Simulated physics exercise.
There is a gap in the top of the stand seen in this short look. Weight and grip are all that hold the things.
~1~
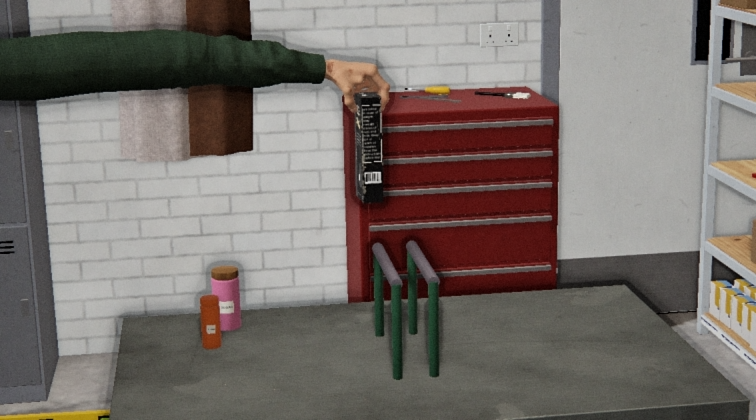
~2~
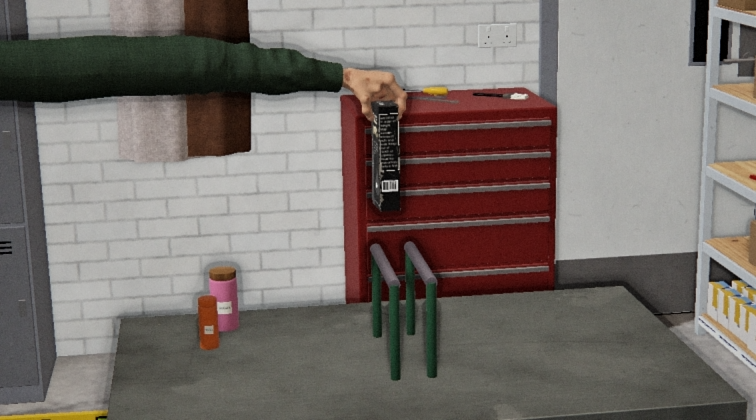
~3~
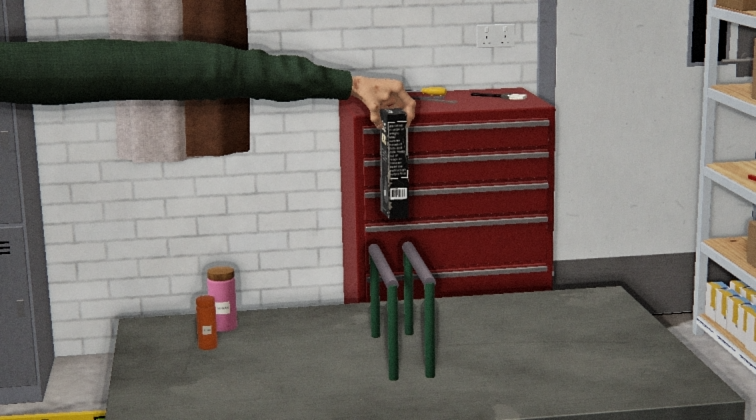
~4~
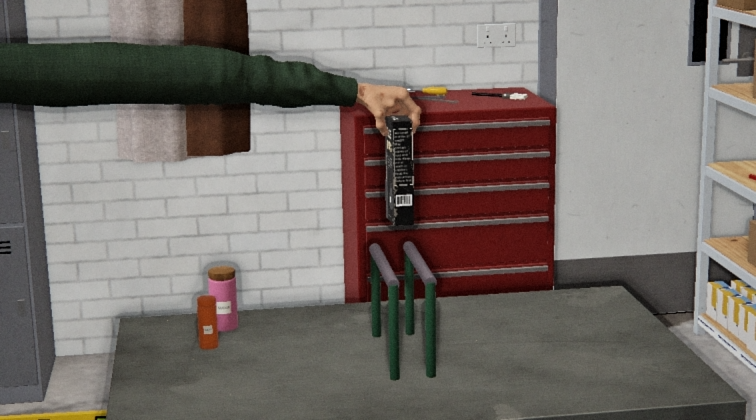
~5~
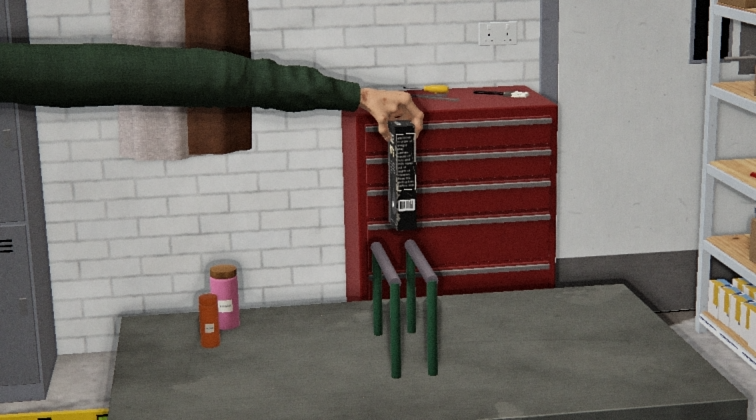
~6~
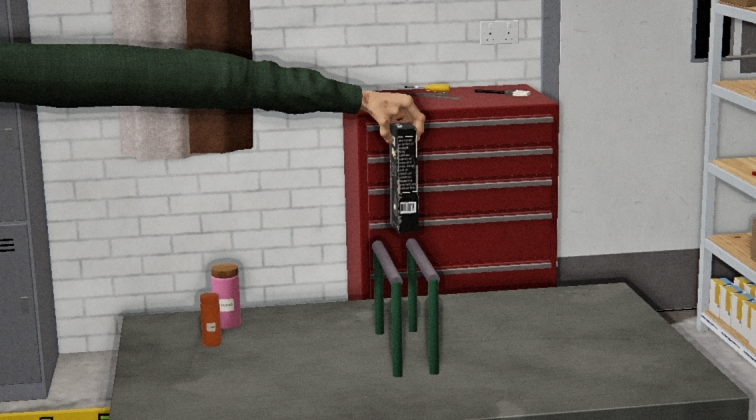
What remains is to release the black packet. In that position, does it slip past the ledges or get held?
It will likely descend to the table.
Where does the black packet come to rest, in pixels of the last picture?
Looks like it settles somewhere around (406, 304).
Then, 0.30 s on from there, black packet shifted well along near (405, 269).
Then, 0.40 s on from there, black packet shifted well along near (405, 291).
Then, 0.80 s on from there, black packet shifted well along near (406, 304).
In the end, moved from the start, black packet; the other 2 unmoved. At the end, from the last picture's camera, black packet near (406, 304). The packet goes down the gap.
